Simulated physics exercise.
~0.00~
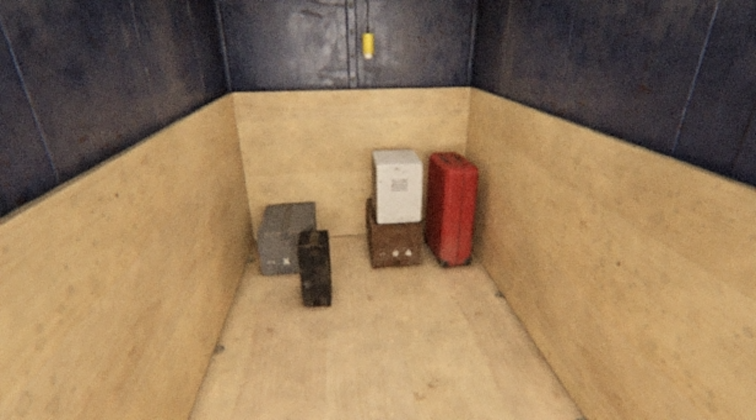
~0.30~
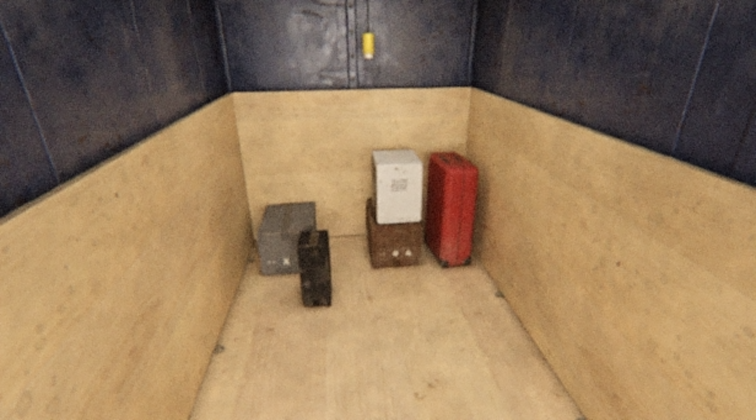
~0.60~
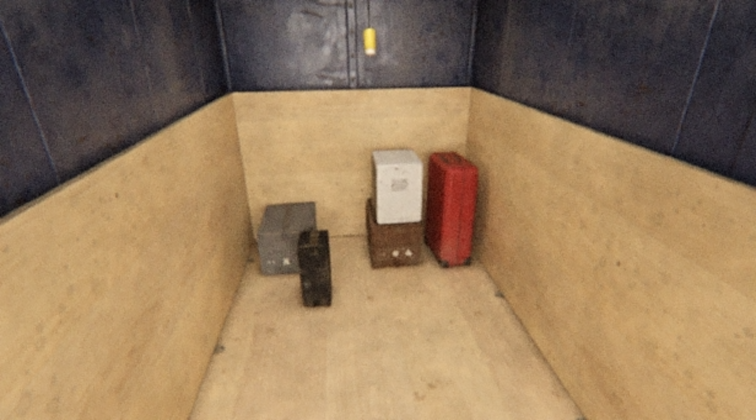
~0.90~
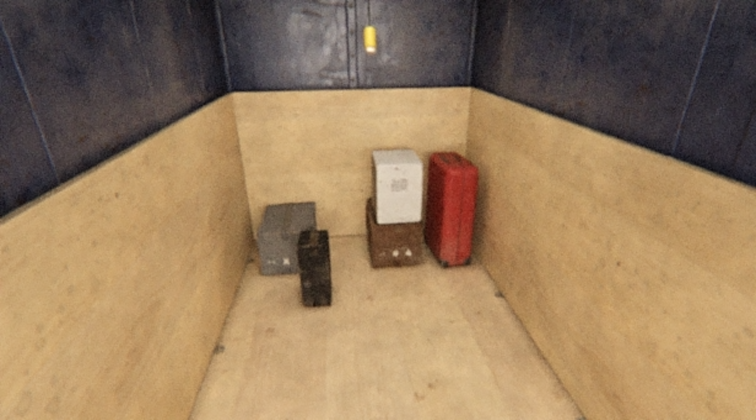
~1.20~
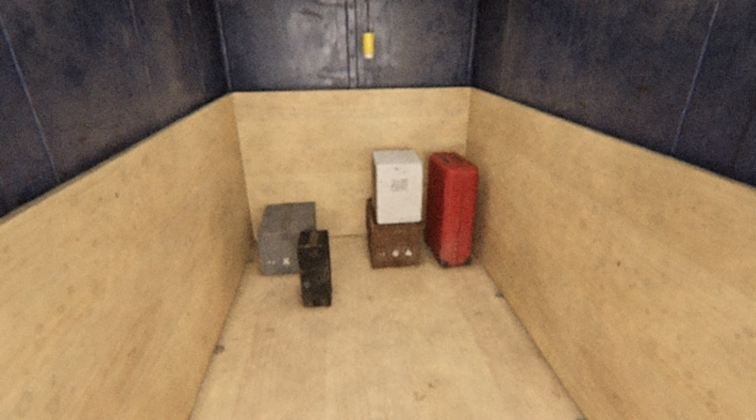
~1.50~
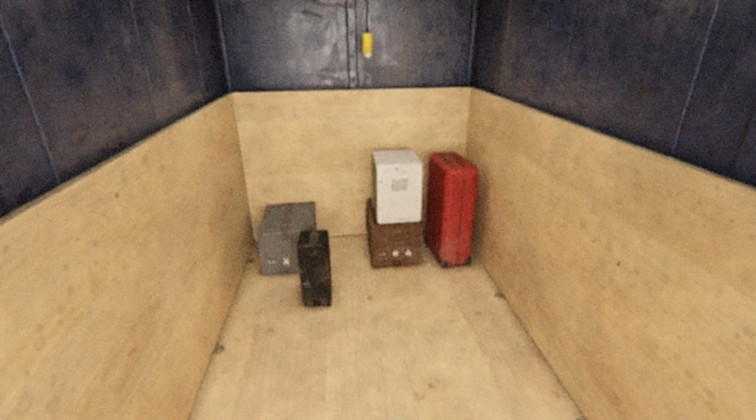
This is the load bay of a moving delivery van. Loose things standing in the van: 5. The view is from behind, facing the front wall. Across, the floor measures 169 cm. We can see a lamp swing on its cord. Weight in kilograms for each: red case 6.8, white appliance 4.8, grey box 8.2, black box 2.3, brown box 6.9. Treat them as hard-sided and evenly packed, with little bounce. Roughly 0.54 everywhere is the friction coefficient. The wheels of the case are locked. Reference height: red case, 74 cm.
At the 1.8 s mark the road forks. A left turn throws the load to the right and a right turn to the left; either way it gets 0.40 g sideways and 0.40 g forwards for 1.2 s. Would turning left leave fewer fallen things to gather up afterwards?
The cargo comes off best on a left turn.
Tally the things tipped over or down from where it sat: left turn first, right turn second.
Heading left gives 0 while heading right gives 1.
Turning left. By 2.30 s, push 0.40 g forwards, 0.40 g right; red case tilted 7° near (455, 207); white appliance 2 cm from its spot near (397, 185).
By 2.80 s, push 0.33 g forwards, 0.33 g right; white appliance 17 cm from its spot near (410, 179); red case tilted 7° near (457, 205); black box 10 cm from its spot.
By 3.40 s, no push; white appliance 19 cm from its spot near (411, 178); red case 3 cm from its spot near (450, 207); black box 11 cm from its spot.
When it is over (4.4 s), not toppled but over 15 cm from the start, white appliance; the other 4 within 15 cm of the start. In the last view, red case near (450, 207), white appliance near (410, 178).
Turning right instead, white appliance tipped over or down from where it sat, 1 of 5 in all.
